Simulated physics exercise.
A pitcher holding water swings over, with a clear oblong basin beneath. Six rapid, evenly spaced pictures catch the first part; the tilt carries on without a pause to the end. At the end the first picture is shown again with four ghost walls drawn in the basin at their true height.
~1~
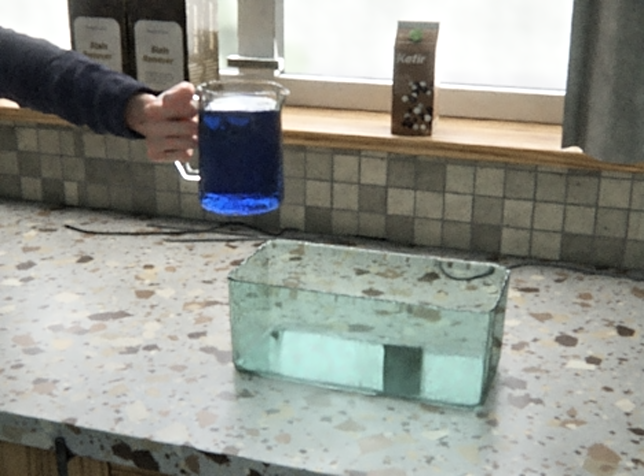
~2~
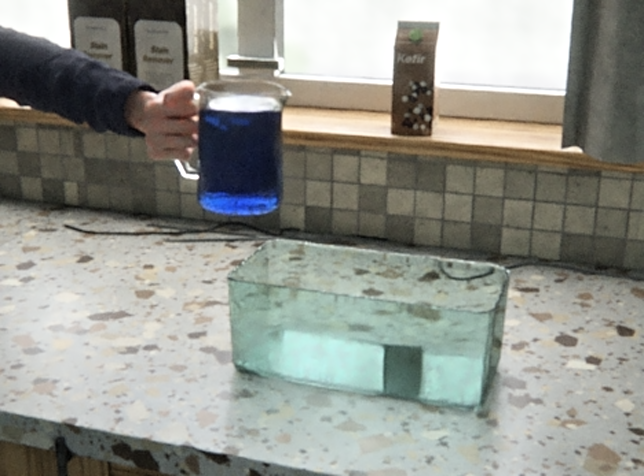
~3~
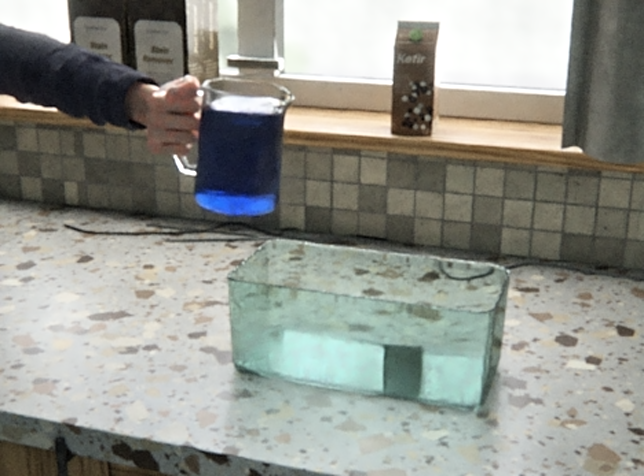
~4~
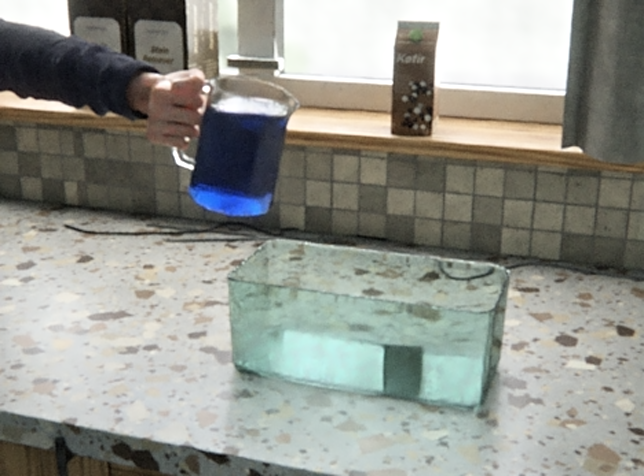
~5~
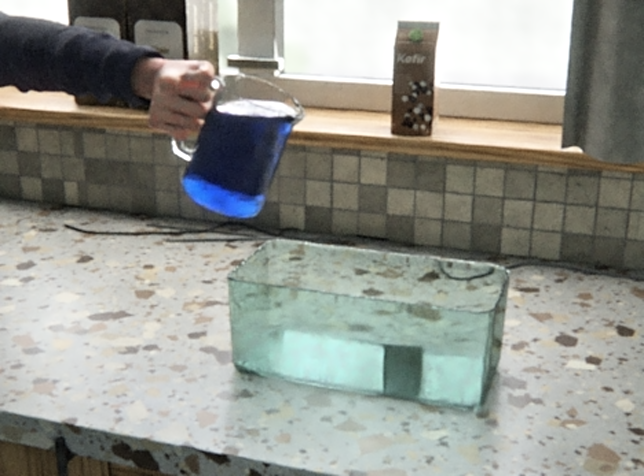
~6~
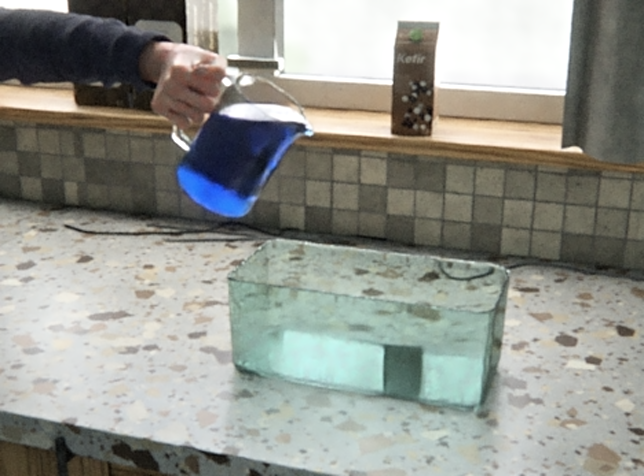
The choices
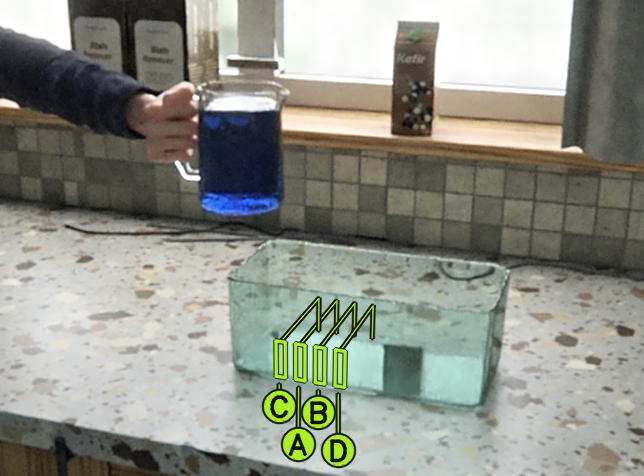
The clip shows a hand holding a clear pitcher of blue water above a countertop with a clear rectangular basin, first keeping it upright, then tilting it rightward until the water reaches just over the lip.
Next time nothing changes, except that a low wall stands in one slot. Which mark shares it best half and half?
Position D.
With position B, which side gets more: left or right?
The right one.
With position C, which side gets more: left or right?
The right side.
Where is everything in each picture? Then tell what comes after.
Upright, lip at (286, 93); basin from (234, 368) to (486, 409); nothing has left yet, in the first frame.
Upright, lip at (287, 94); nothing has left yet, in the second frame.
Tipped about 6°, lip at (291, 99); nothing has left yet, in the third frame.
Tipped about 13°, lip at (297, 106); nothing has left yet, in the fourth frame.
Tipped about 22°, lip at (303, 117); nothing has left yet, in the fifth frame.
Tipped about 33°, lip at (308, 131); water is over the lip, down to (308, 131), in the sixth frame.
On the marked copy, A at (298, 387); B at (318, 390); C at (279, 384); D at (338, 394).
With A, about 5 % ends left of the wall and 94 % right of it.
With B, about 22 % ends left of the wall and 77 % right of it.
With C, about 4 % ends left of the wall and 95 % right of it.
With D, about 49 % ends left of the wall and 49 % right of it.
